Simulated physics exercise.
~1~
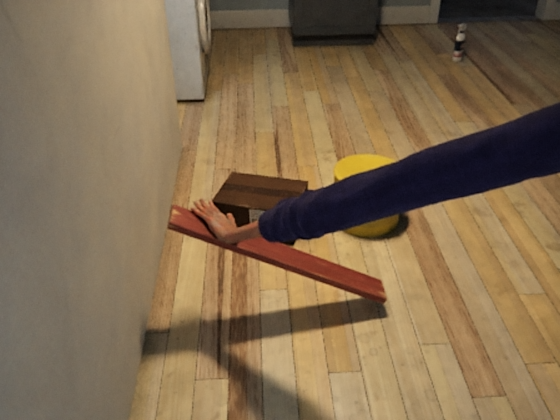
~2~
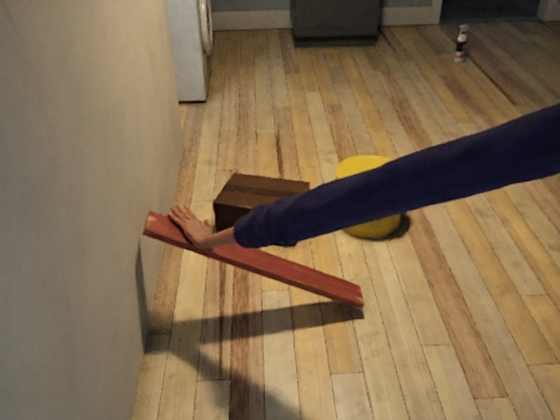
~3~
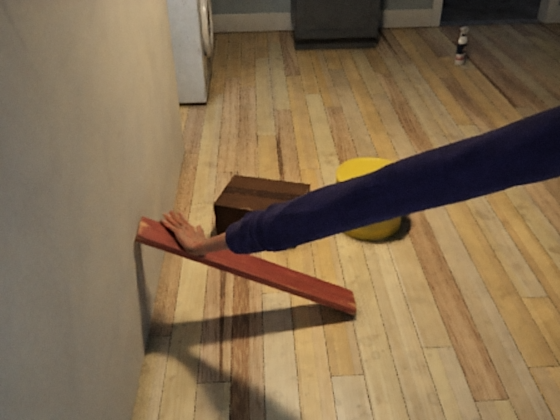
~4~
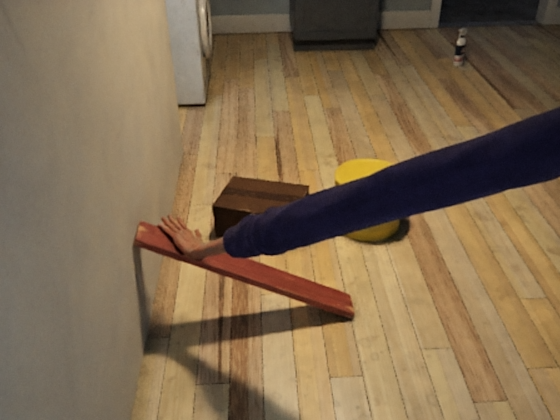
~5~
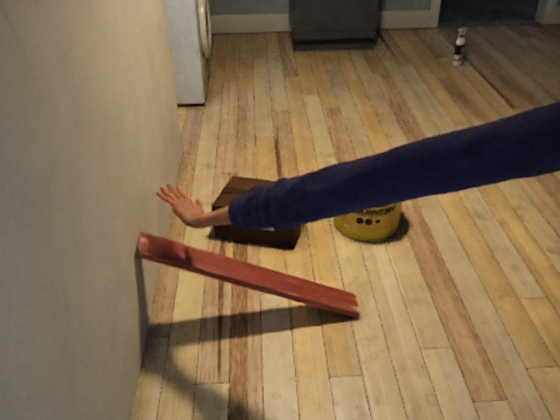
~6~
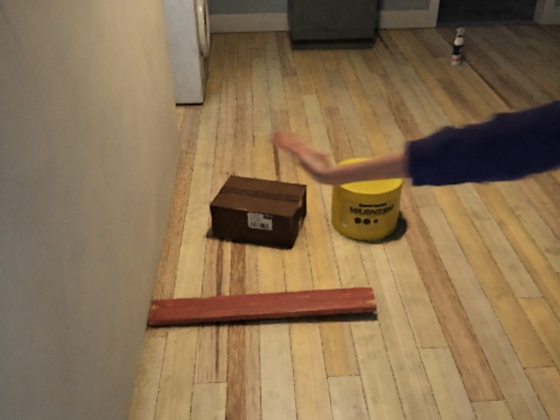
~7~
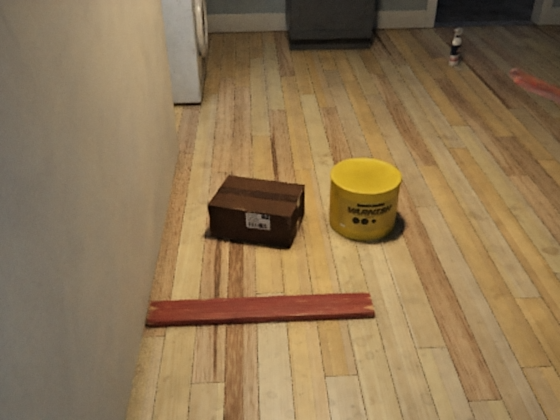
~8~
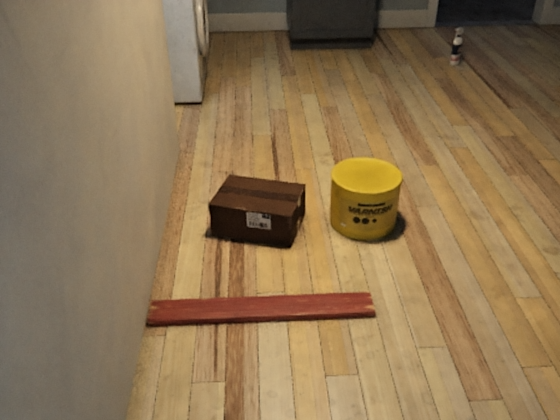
On a wooden floor beside a pale wall, a hand moved a slanted red plank left until it leaned against the wall, then let go and drew away; the plank slid down and ended flat before the unmoved brown box and yellow pail.
